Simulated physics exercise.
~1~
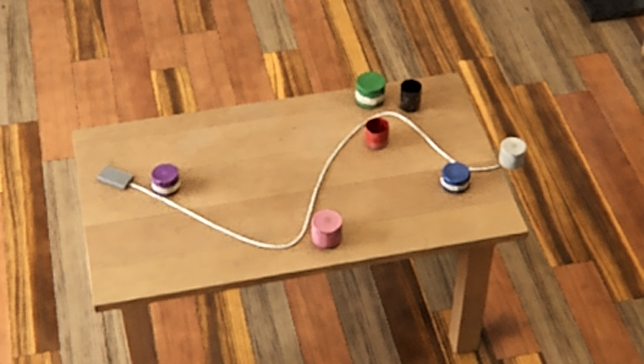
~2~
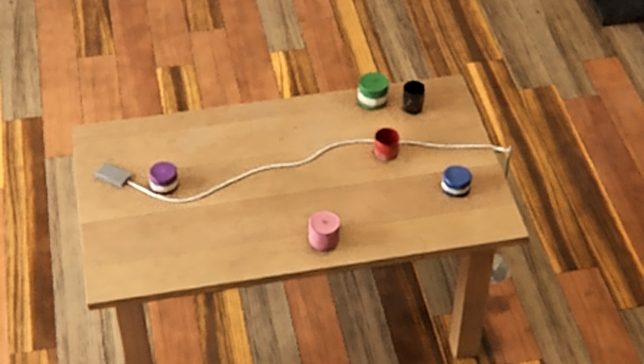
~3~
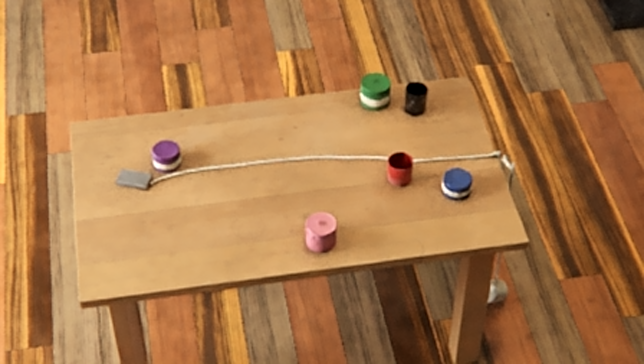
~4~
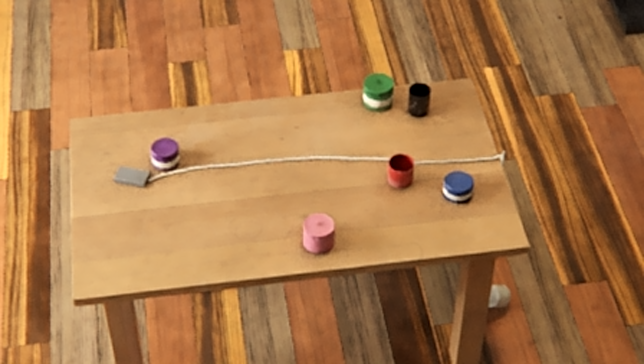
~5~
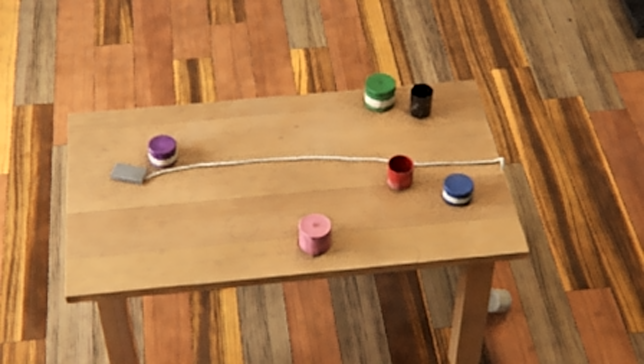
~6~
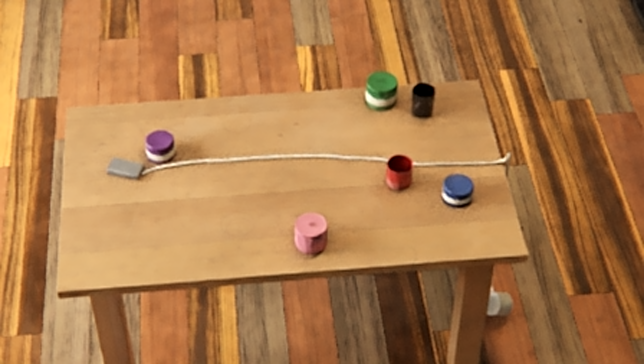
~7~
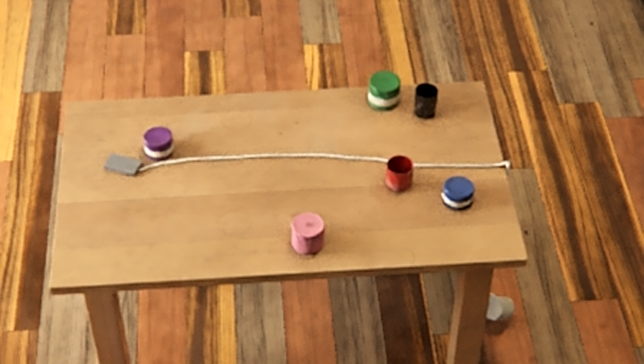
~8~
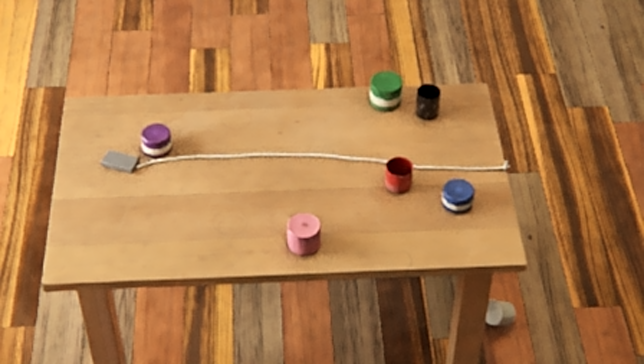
At first, a white cord winds in loose curves across a wooden table, from a flat grey phone on the left to a small white speaker just off the right edge, among several coloured containers. The speaker drops beside the table, drawing the cord straighter and nudging the red cup slightly right and toward the near side. As the cord tightens, the phone slides a short way right, the purple tin shifts a little toward the far side, and the red cup moves further. The green, black, blue and pink containers stay put. Finally everything settles, with the speaker low beyond the right edge and the cord nearly straight, while the view drifts gently.
